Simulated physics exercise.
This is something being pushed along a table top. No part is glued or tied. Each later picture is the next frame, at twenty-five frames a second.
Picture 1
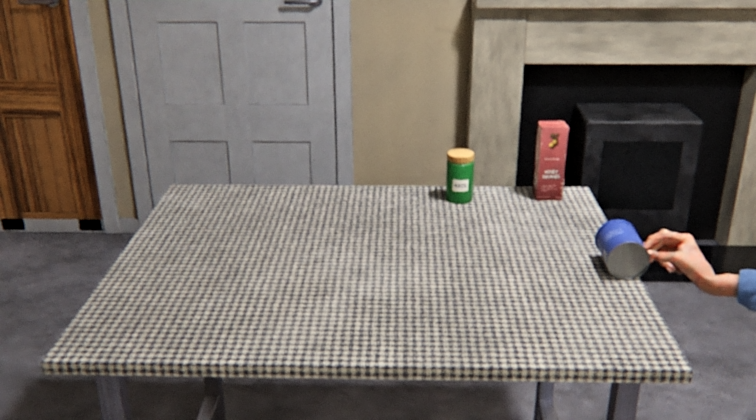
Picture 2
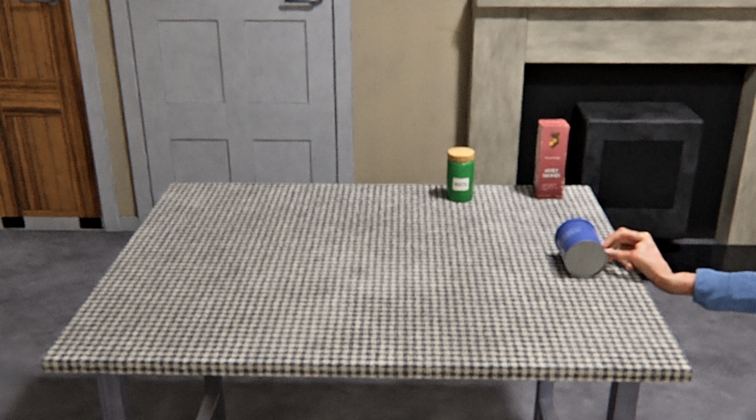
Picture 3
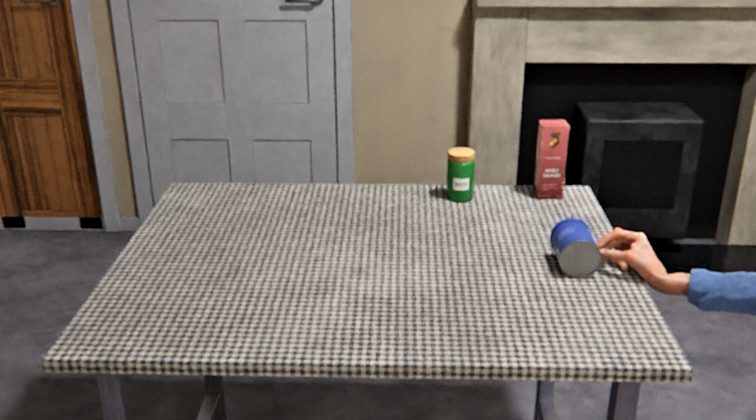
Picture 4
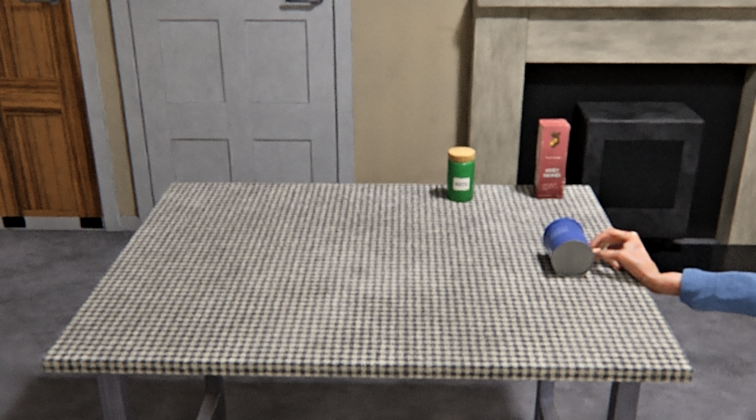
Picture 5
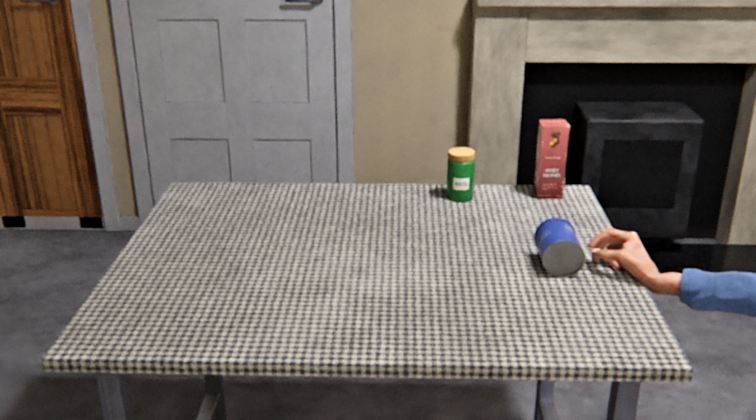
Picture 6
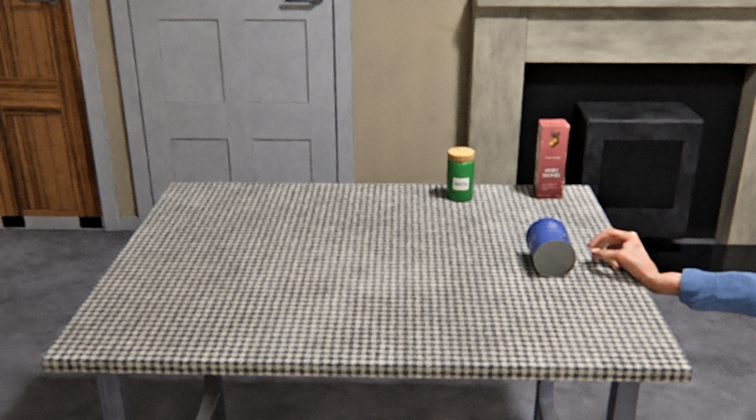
At the start, a hand at the right edge of a checked table touches a blue tin lying on its side, with a green jar and a red box standing behind. The hand pushes the tin left, then stays back as the tin rolls slightly farther left, leaving a small gap.
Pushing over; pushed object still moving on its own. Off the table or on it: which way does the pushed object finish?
On it.
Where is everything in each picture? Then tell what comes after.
Under the hand; blue tin (622, 250), in the first frame.
Under the hand; blue tin (580, 248), in the second frame.
Under the hand; blue tin (575, 248), in the third frame.
Blue tin (568, 248), in the fourth frame.
Blue tin (559, 248) shifted a little, in the fifth frame.
Blue tin (551, 247) shifted a little, in the sixth frame.
Then, 0.50 s on from there, blue tin shifted well along near (464, 246).
Then, 1.80 s on from there, blue tin shifted well along near (395, 246).
In the end, moved from the start, blue tin. At the end, from the last picture's camera, blue tin near (395, 246).
